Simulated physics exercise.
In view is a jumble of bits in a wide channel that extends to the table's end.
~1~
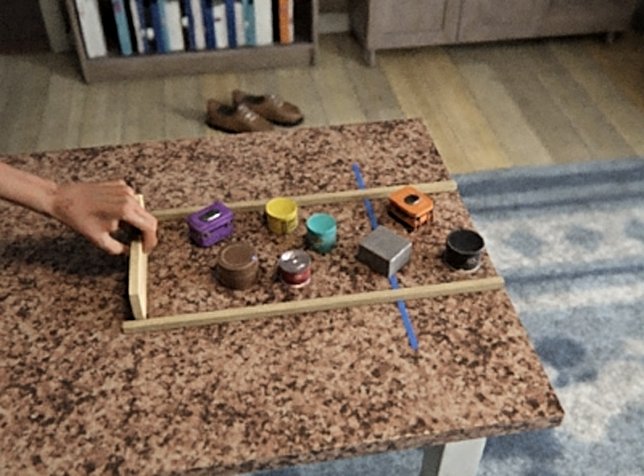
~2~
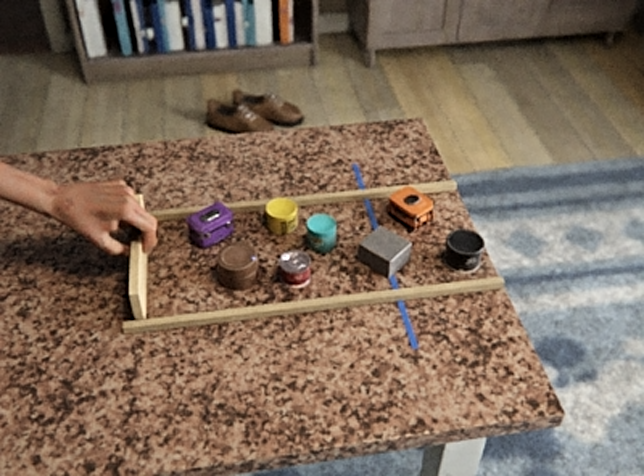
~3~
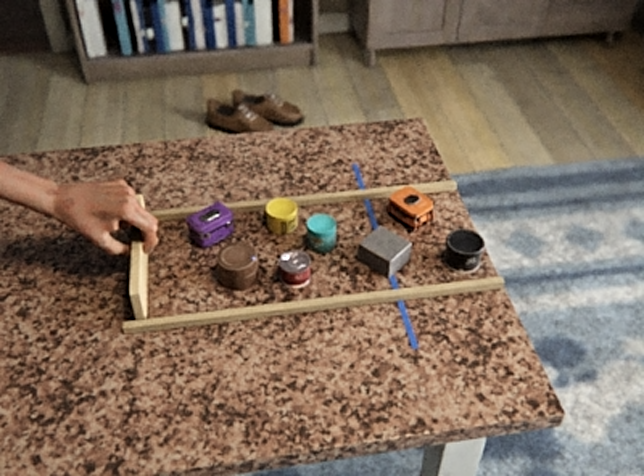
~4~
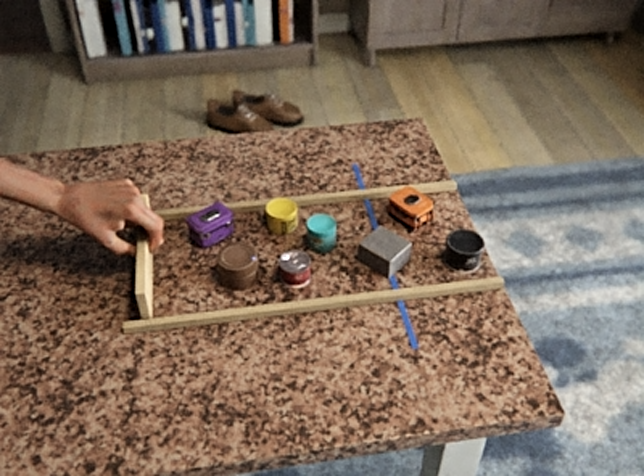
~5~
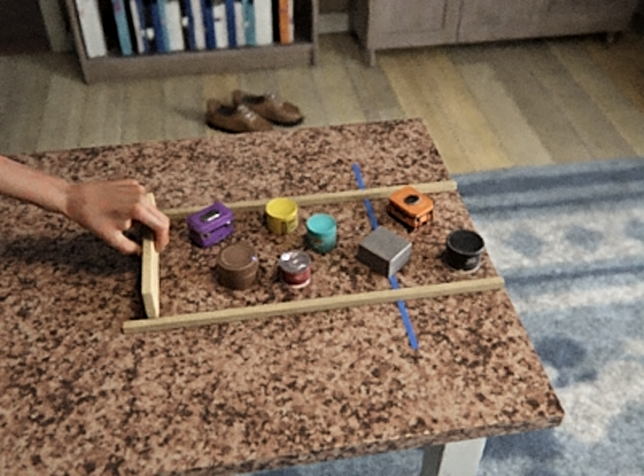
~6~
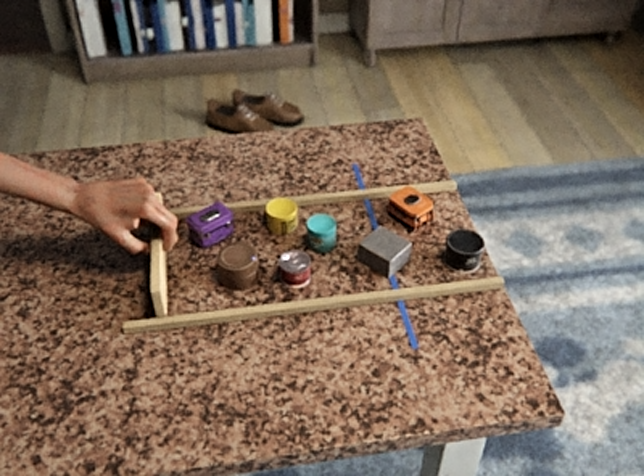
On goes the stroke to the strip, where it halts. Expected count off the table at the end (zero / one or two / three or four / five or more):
Expected count: Zero.
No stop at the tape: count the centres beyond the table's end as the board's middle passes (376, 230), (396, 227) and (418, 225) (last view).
Taking the places in turn, the counts are 0, 1 and 1.
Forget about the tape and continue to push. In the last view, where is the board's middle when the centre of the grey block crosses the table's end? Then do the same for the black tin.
When the grey block crosses, the middle is near (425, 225); when the black tin crosses, near (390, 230).
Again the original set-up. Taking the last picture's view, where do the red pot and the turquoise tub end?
Going in order, first (409, 274) and next (392, 225).
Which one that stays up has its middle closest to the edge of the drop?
The one you want is the black tin.
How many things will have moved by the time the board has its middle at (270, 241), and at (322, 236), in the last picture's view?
4 and 6.
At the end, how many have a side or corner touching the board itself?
The count comes out at 4.
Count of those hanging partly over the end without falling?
Expected count: 1.
Soon after, none off yet; black tin at rest near (464, 251); orange case at rest near (411, 208); grey block at rest near (384, 252).
In the end, the number that fall off is zero.
